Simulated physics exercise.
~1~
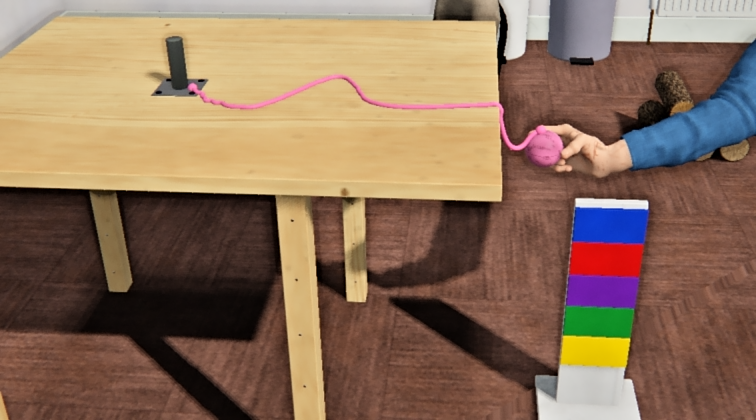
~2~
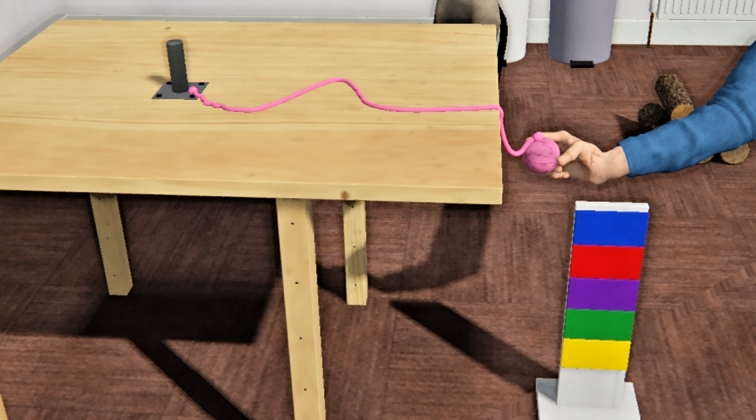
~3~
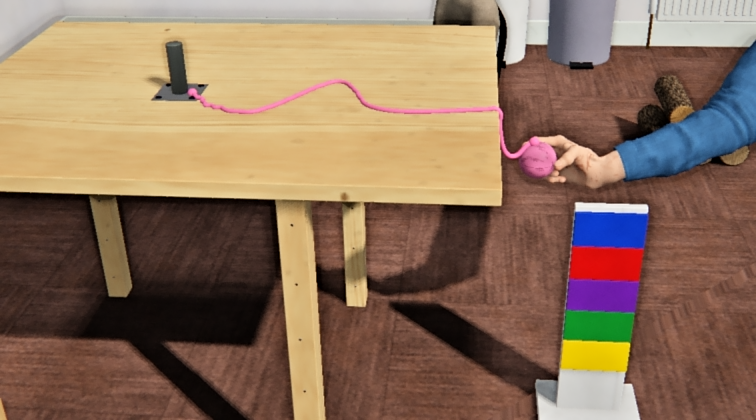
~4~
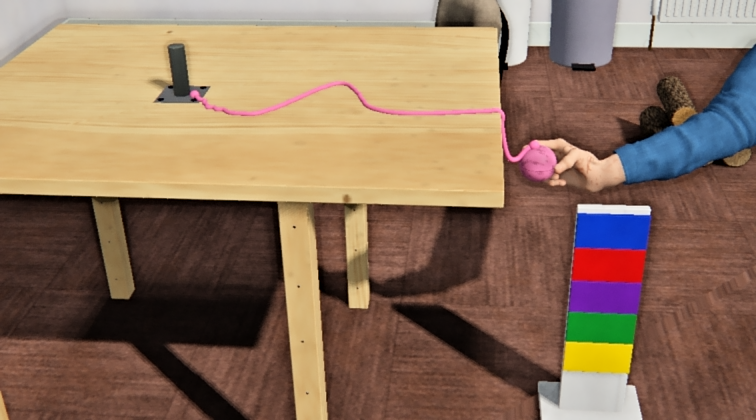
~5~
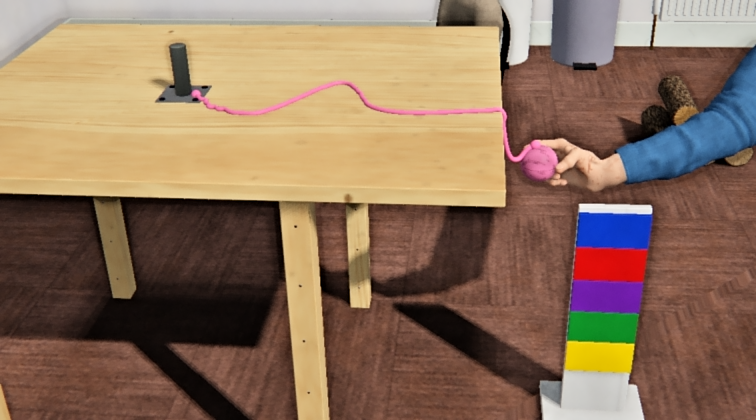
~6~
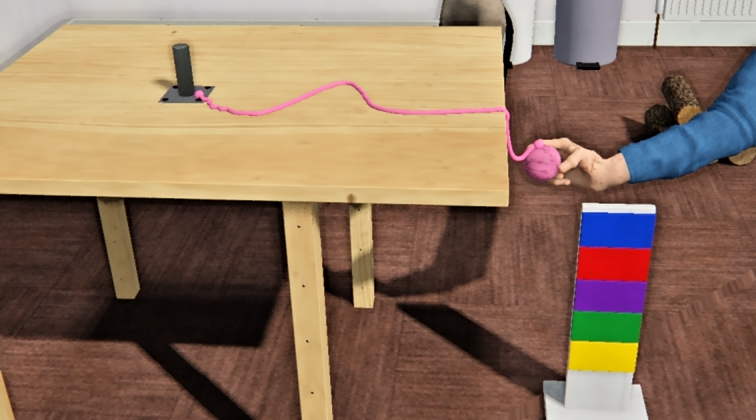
Beside a wooden table, a hand holds a pink ball on a slack lead, barely moving.
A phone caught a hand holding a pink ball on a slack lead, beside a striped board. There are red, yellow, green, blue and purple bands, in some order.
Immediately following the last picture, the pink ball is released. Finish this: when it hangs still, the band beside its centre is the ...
When it hangs still, the band beside its centre is the purple one.
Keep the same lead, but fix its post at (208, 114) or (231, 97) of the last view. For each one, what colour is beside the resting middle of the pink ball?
First try: Green; second try: Green.
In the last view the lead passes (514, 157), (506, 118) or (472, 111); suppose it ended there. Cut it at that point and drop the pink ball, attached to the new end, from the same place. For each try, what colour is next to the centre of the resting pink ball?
In that order: Red; blue; none, it hangs higher.
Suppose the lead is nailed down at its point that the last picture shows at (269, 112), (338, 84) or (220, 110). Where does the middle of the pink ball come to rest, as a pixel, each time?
In order of the tries: About (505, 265), then (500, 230), then (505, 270).
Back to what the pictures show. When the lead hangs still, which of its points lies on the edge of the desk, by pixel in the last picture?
Look near (393, 112).
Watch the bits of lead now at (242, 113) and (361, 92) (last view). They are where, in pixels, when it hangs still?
The first one ends up at (279, 95) and the second one at (440, 98).
Early on, ball near (523, 291); level with purple.
Midway, ball near (474, 274); level with purple.
Near the end, ball near (507, 287); level with purple.
Finally, ball near (501, 286); level with purple. Its centre hangs level with the purple band.
